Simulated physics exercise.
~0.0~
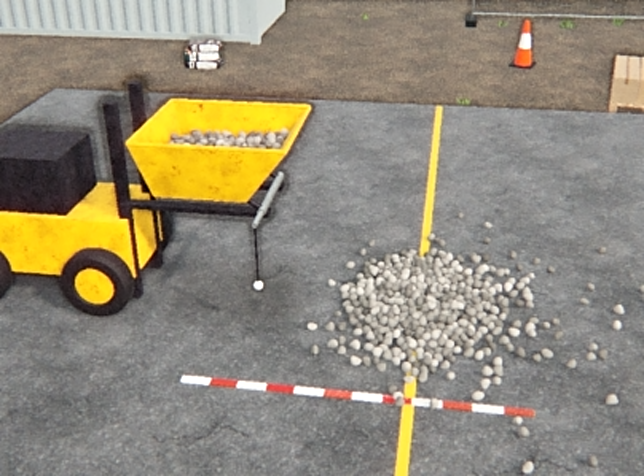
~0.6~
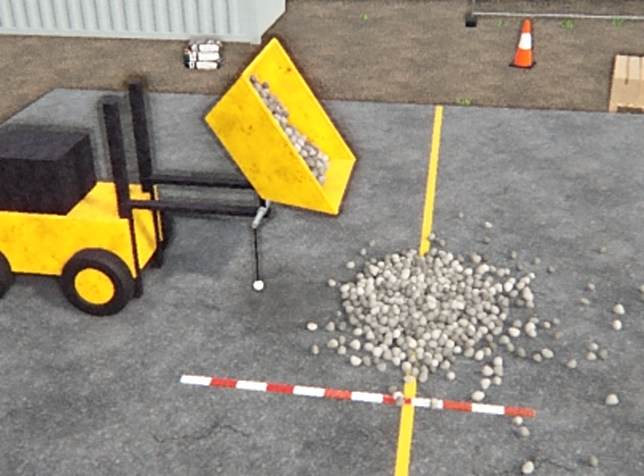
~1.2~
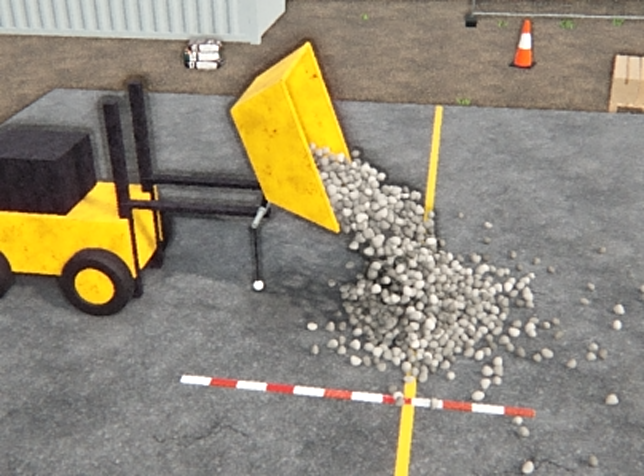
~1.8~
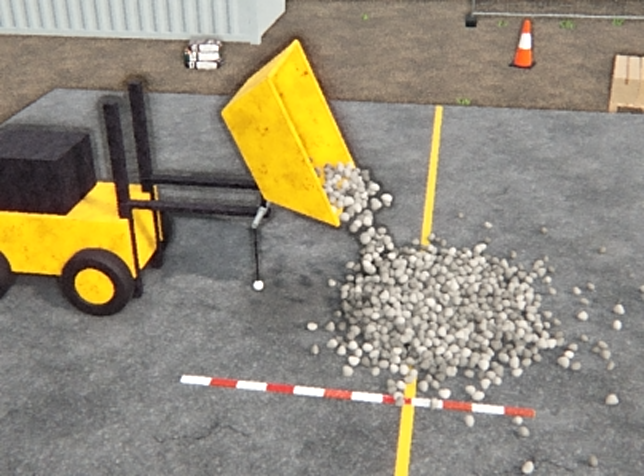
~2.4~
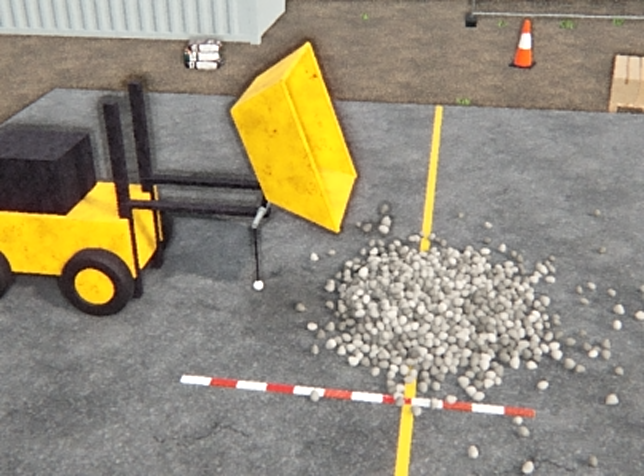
A yellow skip on a forklift tipped steeply to the right and poured grey stones onto a pile already lying across a yellow line, then jerked back and forward until it was empty, leaving a bigger, wider heap on both sides of the line.
